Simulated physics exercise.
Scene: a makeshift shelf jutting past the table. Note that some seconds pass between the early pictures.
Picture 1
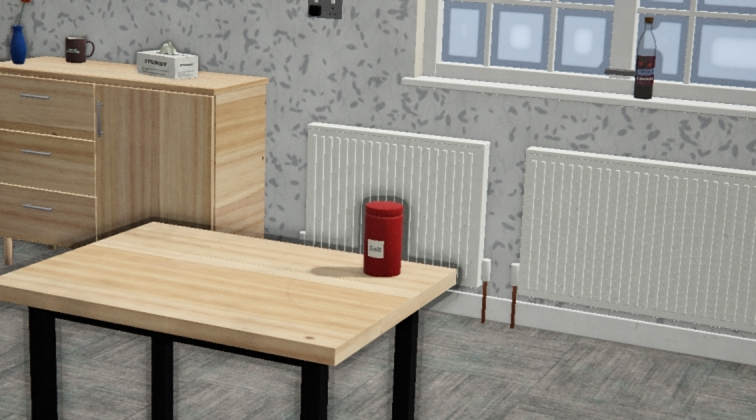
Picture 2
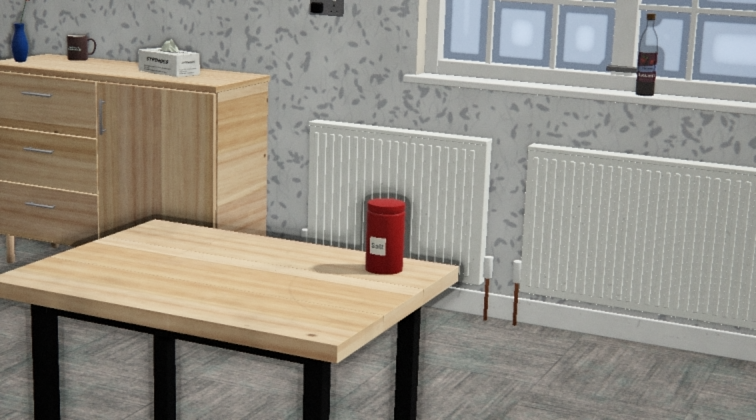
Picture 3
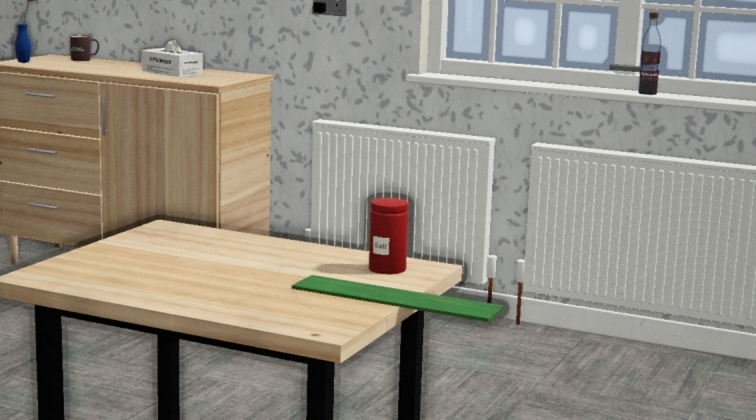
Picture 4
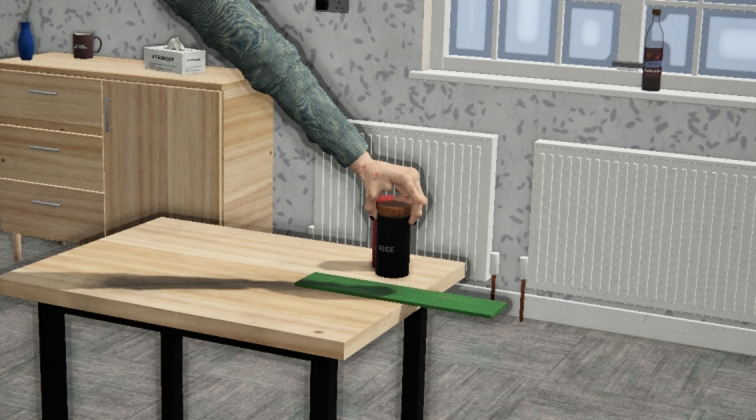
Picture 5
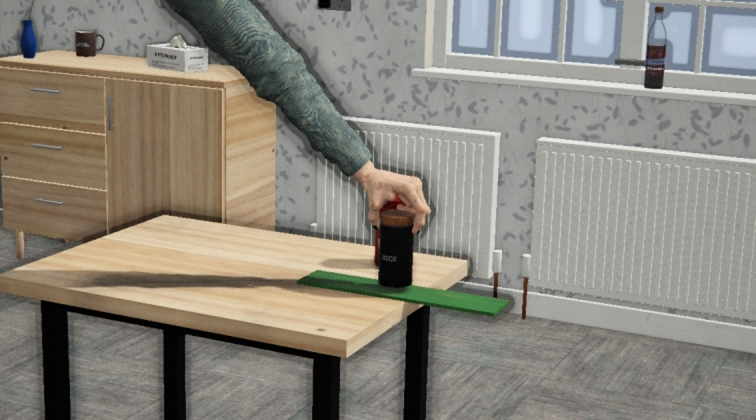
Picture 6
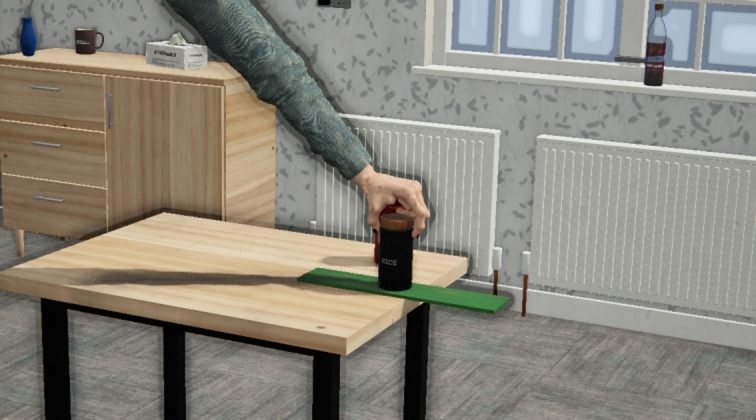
The video shows a red jar standing on a wooden table, then a green strip lying across the table's right edge, before a hand reaches in from the upper left and lowers a black jar onto the strip, still gripping it.
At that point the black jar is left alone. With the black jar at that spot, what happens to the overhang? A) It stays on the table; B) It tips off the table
(A) It stays on the table.
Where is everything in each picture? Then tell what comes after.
The last thing is not in view yet; red jar (383, 239), in the first picture.
The last thing is not in view yet; red jar (385, 236), in the second picture.
The last thing is not in view yet; red jar (389, 236), in the third picture.
Still above its spot; black jar (393, 239), in the fourth picture.
Still above its spot; black jar (396, 248), in the fifth picture.
Set down, still held; black jar (396, 252), in the sixth picture.
Then, 0.80 s after the last picture, nothing has stirred.
Then, 1.70 s after the last picture, black jar resting near (396, 252).
At rest, all 3 in place. Seen from the same camera at the end, black jar near (396, 252). The plank keeps its balance.
